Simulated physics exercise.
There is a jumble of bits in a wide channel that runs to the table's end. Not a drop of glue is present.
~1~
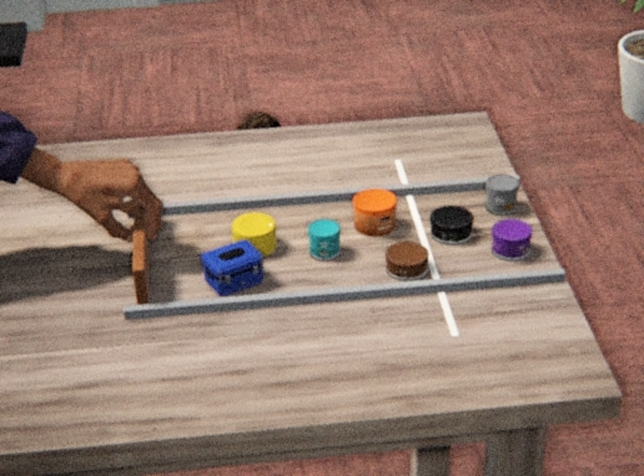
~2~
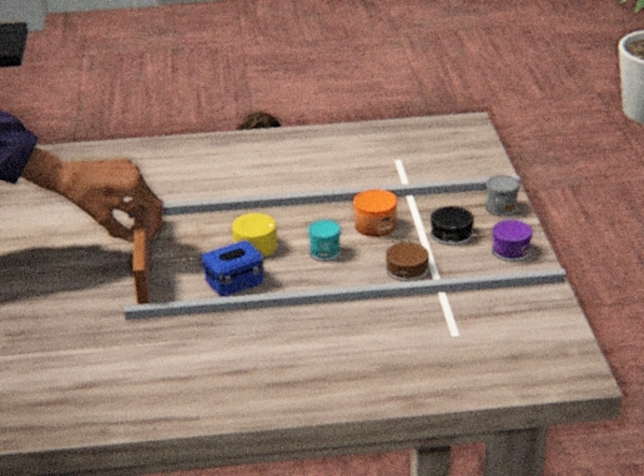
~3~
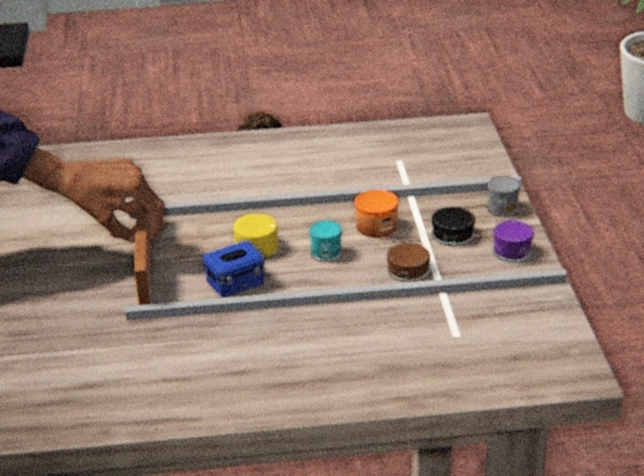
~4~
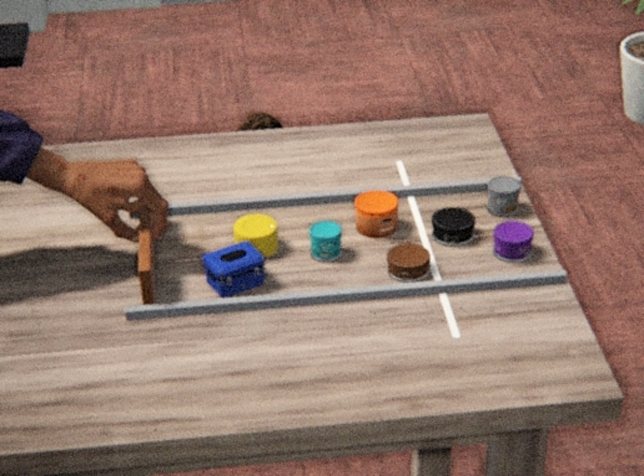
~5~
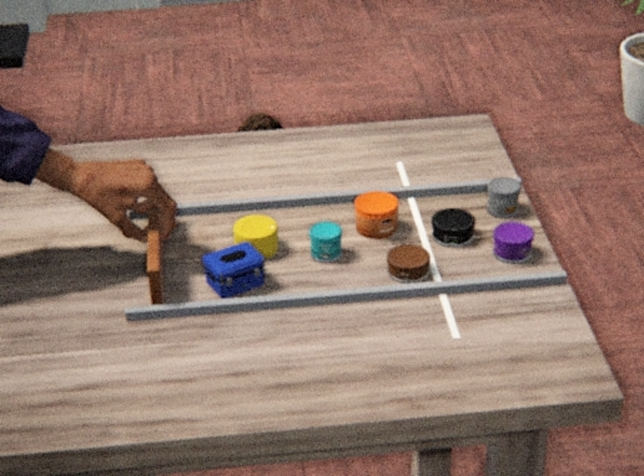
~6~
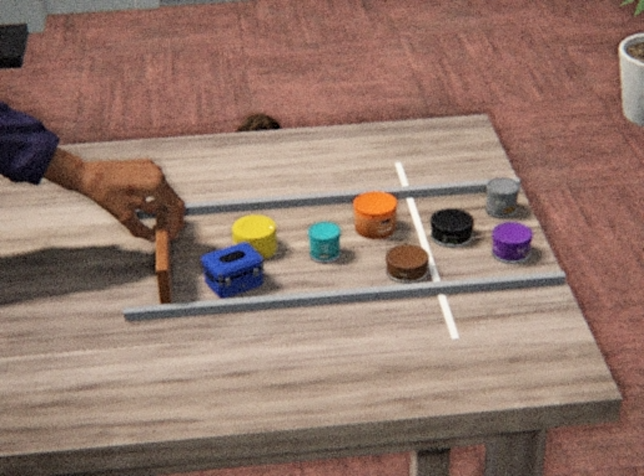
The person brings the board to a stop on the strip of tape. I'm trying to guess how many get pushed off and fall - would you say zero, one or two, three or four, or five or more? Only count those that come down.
There will be no losses over the edge.
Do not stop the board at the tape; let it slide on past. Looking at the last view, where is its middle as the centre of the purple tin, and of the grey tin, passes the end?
The purple tin gives roughly (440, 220), the grey tin roughly (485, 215).
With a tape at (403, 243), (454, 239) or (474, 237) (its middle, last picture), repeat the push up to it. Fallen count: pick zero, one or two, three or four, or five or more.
Going through the tapes in order, the count is not one, then one to two, then one or two.
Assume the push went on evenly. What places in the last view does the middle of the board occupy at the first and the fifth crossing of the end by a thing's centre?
For the first, roughly (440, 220); for the next, roughly (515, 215).
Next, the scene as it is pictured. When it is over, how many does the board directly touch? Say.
Looks like 3 of them, all told.
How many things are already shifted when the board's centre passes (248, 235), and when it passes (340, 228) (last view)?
2 and 5.
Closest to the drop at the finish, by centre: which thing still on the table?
It's the purple tin.
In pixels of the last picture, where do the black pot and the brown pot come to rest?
(485, 227) and (502, 256), approximately.
Soon after, none off yet; grey tin at rest near (502, 198); purple tin at rest near (512, 243); black pot at rest near (452, 228).
At rest, the number that fall off is zero.
